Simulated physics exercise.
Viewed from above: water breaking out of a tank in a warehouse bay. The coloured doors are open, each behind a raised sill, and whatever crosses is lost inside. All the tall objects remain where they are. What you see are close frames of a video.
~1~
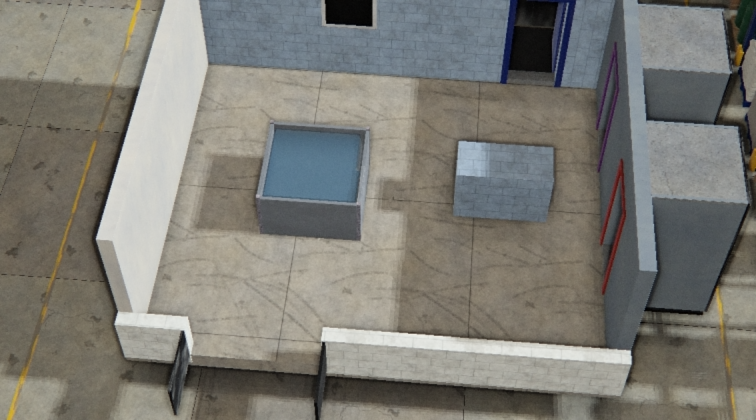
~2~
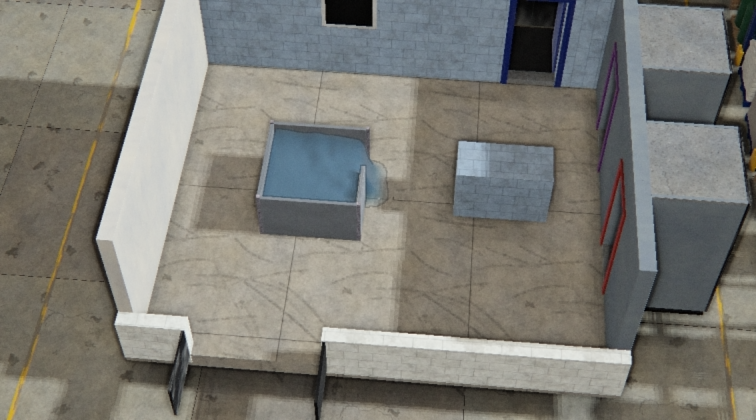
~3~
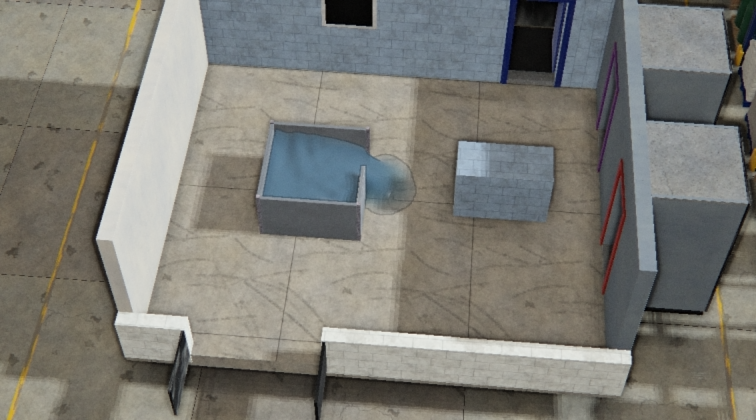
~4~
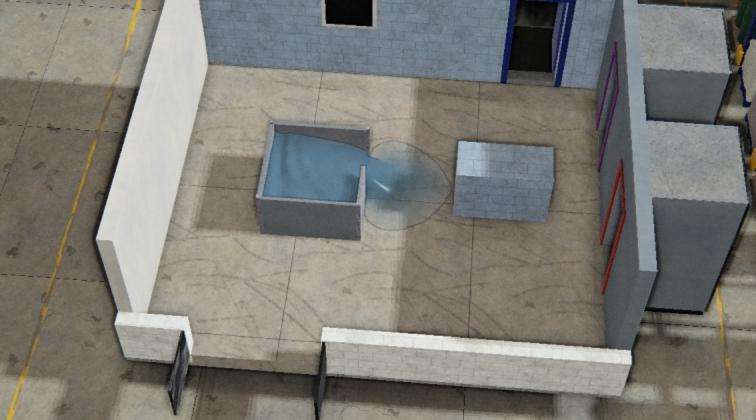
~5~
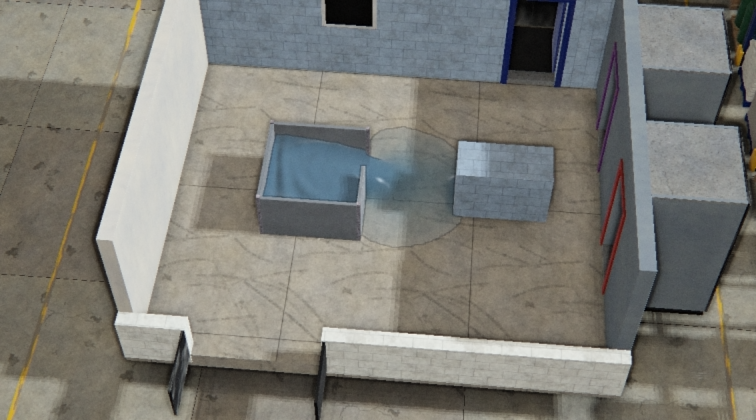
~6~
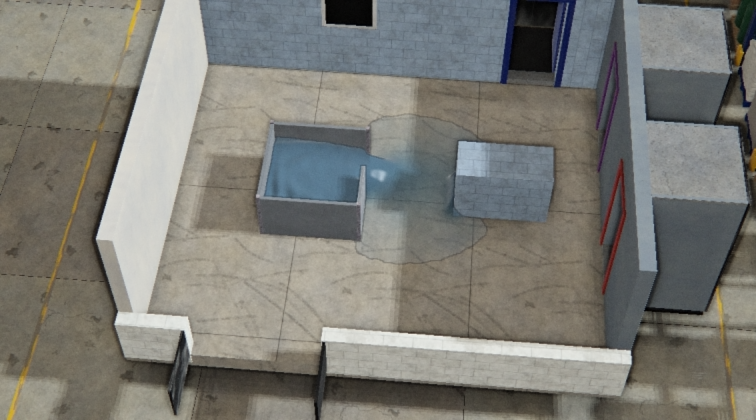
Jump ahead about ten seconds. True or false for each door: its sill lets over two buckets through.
The blue door true; the purple door true; the red door true.
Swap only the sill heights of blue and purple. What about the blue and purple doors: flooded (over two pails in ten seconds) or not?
Result - the blue door tops the threshold, and the purple door tops the threshold.
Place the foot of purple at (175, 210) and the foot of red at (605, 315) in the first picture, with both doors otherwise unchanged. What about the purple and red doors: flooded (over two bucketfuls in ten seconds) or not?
Note: Purple lets in too little; red lets too much through.
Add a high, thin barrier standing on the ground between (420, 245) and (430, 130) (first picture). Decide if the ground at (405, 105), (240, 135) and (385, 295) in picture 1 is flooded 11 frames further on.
First soaked, then spared, then soaked.
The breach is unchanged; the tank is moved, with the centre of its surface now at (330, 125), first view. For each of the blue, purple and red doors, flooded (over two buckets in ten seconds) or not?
Taking the doors in turn, blue surpasses that, purple surpasses that, and red remains short.
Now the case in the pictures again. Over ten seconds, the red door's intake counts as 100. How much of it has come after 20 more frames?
By my reckoning, 0 percent.
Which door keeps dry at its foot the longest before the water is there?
I pick the red-painted one.
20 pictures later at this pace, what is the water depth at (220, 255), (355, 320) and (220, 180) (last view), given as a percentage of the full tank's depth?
First spot 0 %, second 2 %, third 0 %.
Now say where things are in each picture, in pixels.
In the first picture, the open tank at (314, 165) is whole and still.
In the second picture, the front is at (373, 164), out from the gap at (364, 172).
In the third picture, the front is at (411, 192), out from the gap at (364, 173).
In the fourth picture, water pours out at (364, 174) and has run to (446, 184).
In the fifth picture, water pours out at (364, 174) and has run to a hidden place.
In the sixth picture, water pours out at (364, 174) and has run to a hidden place.
A moment on, water covers 30 % of the floor; the blue door not reached, the purple door under two buckets in, the red door not reached.
Next, water covers 45 % of the floor; the blue door under two buckets in, the purple door over two buckets in, the red door not reached.
Then, water covers 50 % of the floor; the blue door over two buckets in, the purple door far over two buckets in, the red door wet at the sill, nothing in.
Later, water covers 60 % of the floor; the blue door over two buckets in, the purple door far over two buckets in, the red door over two buckets in.
In the end, water covers 90 % of the floor; the blue door over two buckets in, the purple door far over two buckets in, the red door over two buckets in.
